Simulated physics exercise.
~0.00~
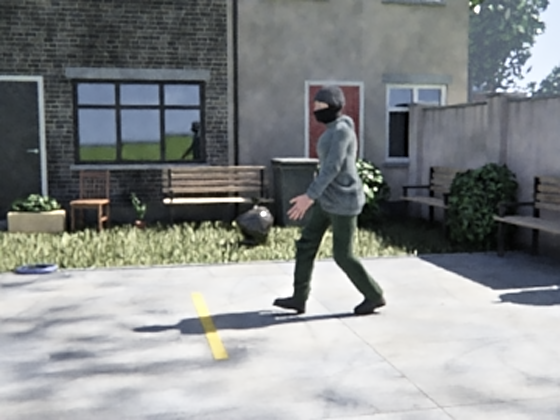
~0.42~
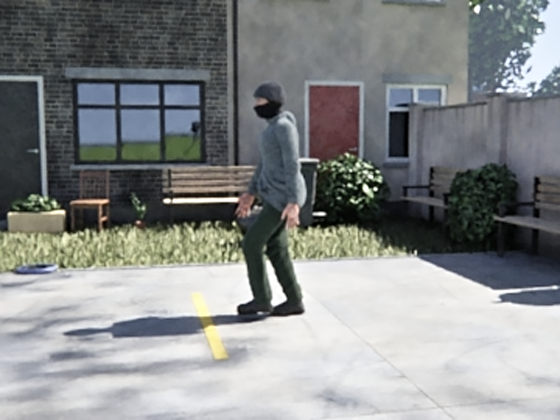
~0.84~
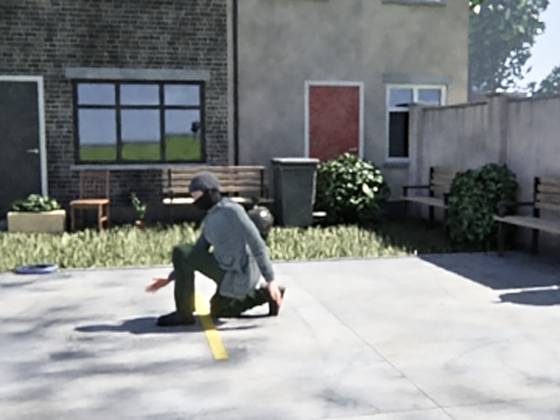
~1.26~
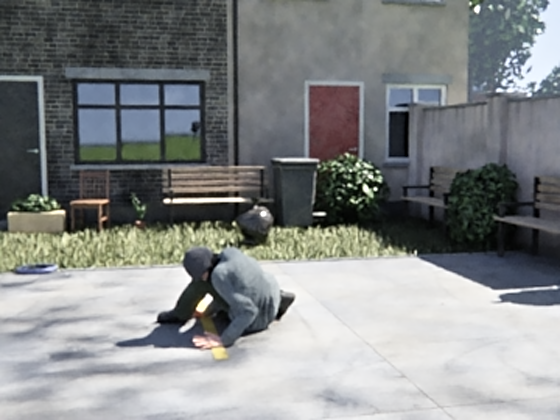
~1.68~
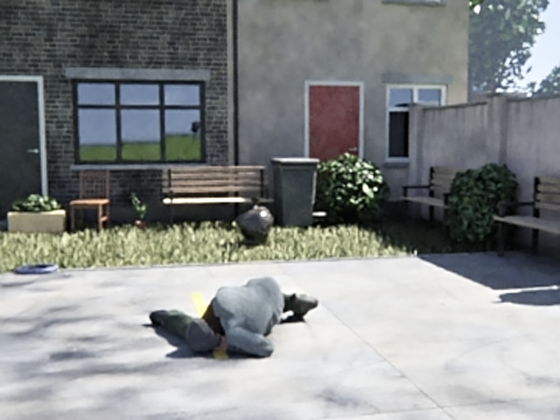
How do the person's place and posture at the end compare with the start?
At the start the person is upright and walking to the right of the yellow strip. By the end they are farther left and lower, lying on the pavement at the strip.
